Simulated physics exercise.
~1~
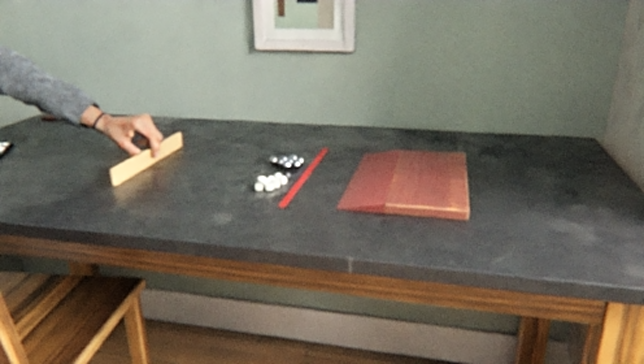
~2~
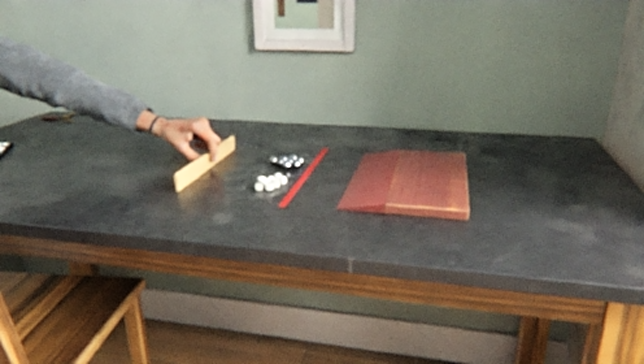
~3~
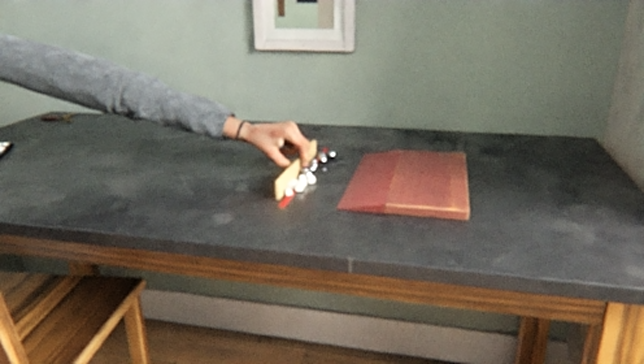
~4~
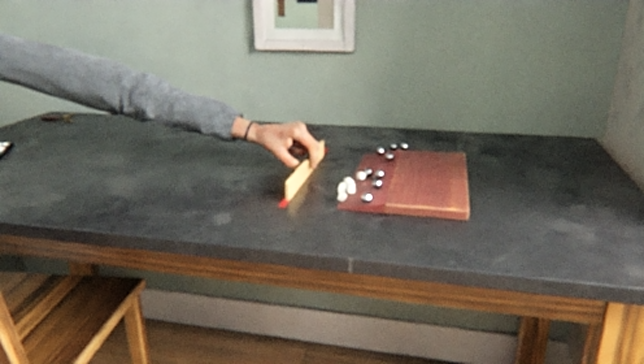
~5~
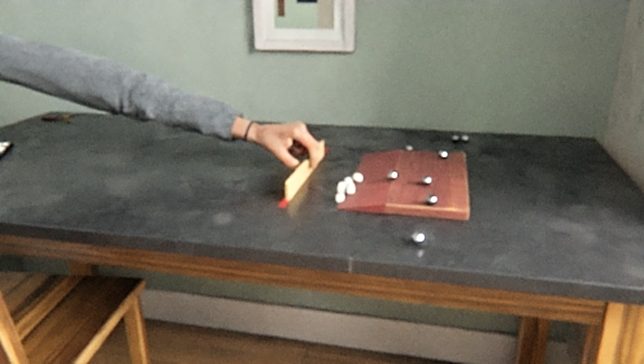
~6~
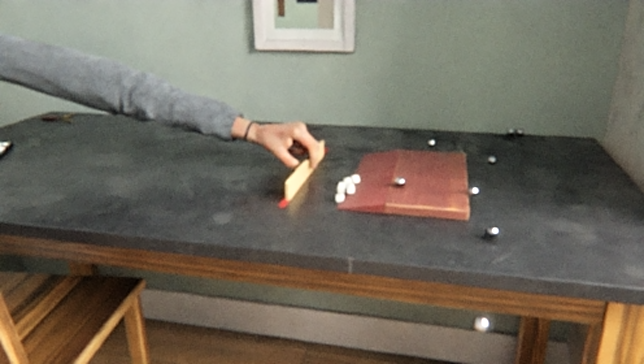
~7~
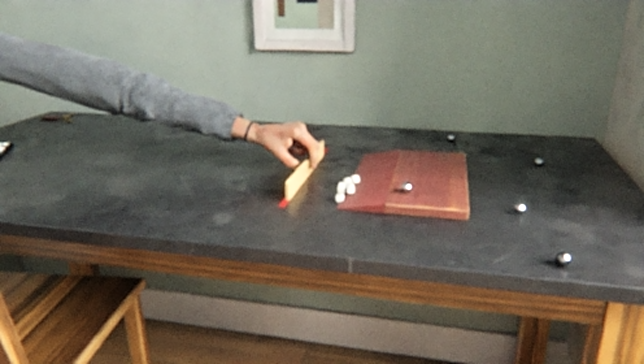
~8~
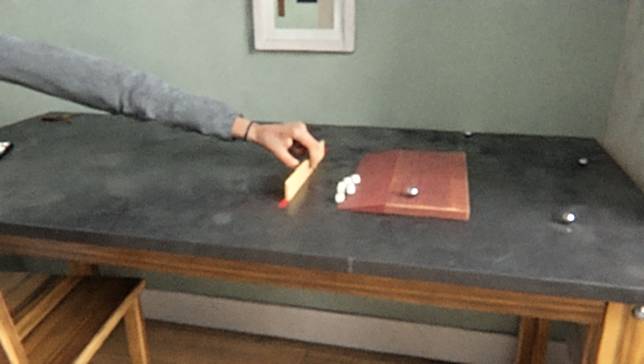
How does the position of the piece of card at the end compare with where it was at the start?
At the start the card stands toward the left side of the table, well away from the red tape. By the end it has moved right and stands at the red tape, just left of the white pieces and the ramp.
